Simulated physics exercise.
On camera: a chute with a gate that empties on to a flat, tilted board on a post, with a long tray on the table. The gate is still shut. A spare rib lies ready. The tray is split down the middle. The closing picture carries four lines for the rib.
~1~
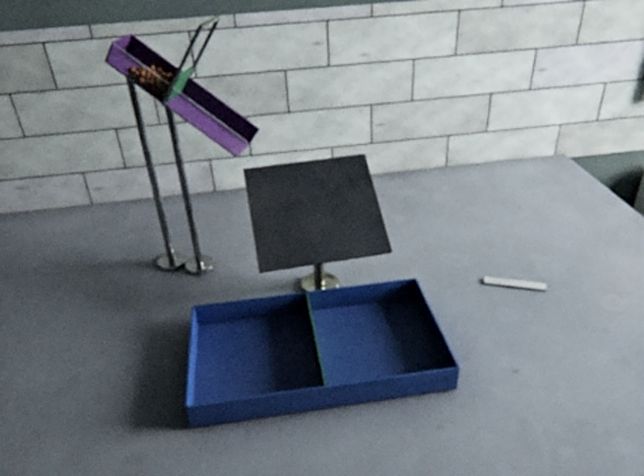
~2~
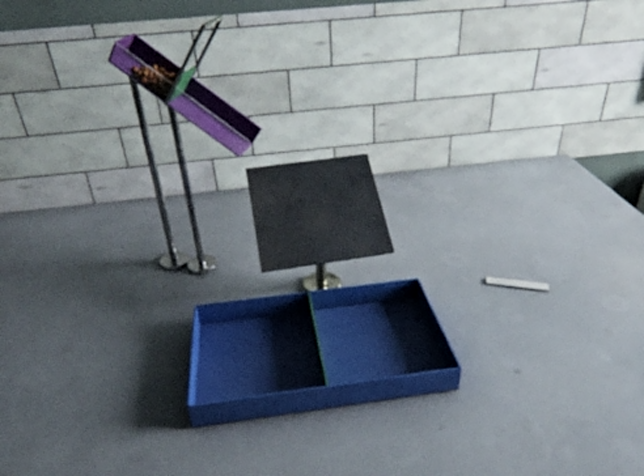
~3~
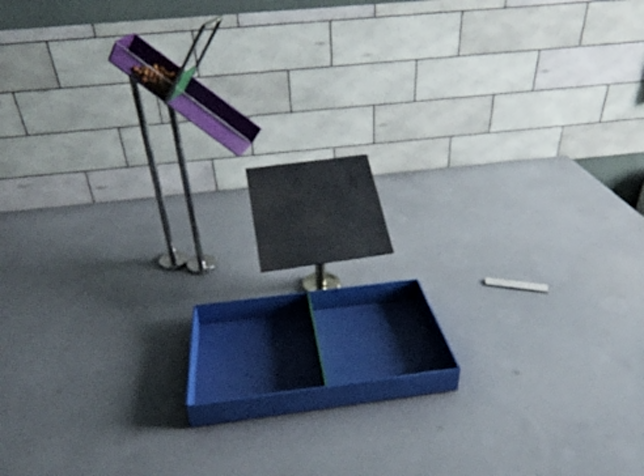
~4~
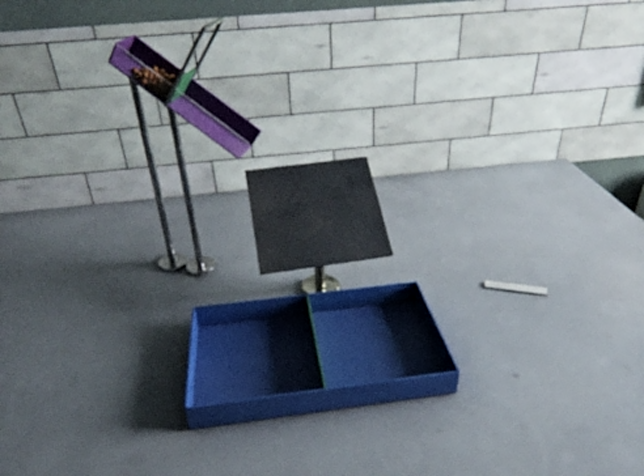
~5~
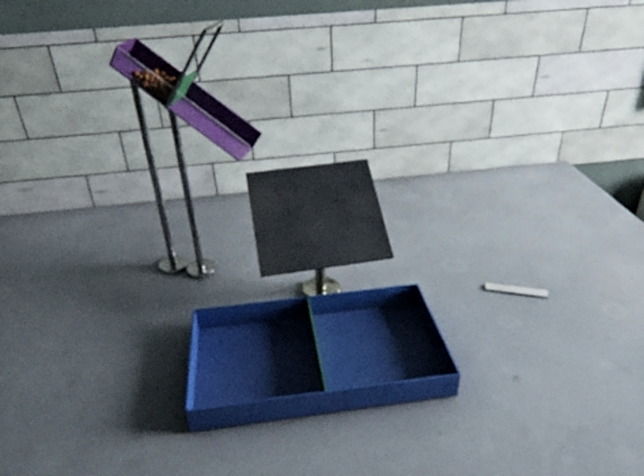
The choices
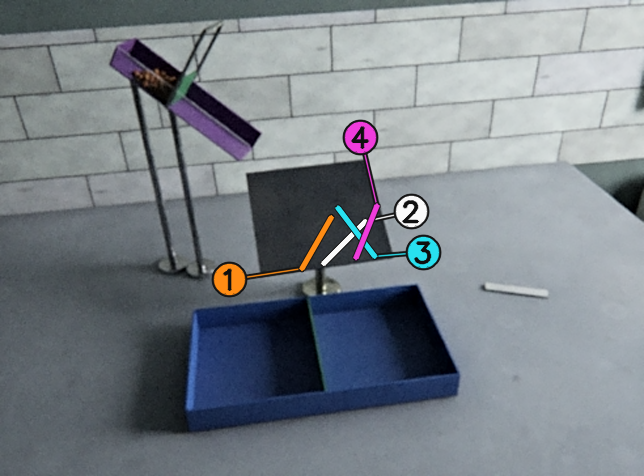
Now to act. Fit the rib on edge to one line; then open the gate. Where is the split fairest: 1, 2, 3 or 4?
Go for 2.
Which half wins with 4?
More lands on the right.
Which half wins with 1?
The left half.
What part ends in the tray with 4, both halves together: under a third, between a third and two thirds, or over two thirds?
It is over two thirds.
On the marked copy, line 1 from (331, 217) to (301, 268); line 2 from (365, 221) to (323, 263); line 3 from (337, 208) to (374, 256); line 4 from (376, 205) to (356, 257).
For line 1, of what is caught, the bulk in the left half, a small share in the right.
For line 2, of what is caught, close to two thirds in the left half, close to a third in the right.
For line 3, of what is caught, only a few in the left half, all but a few in the right.
For line 4, of what is caught, only a few in the left half, all but a few in the right.
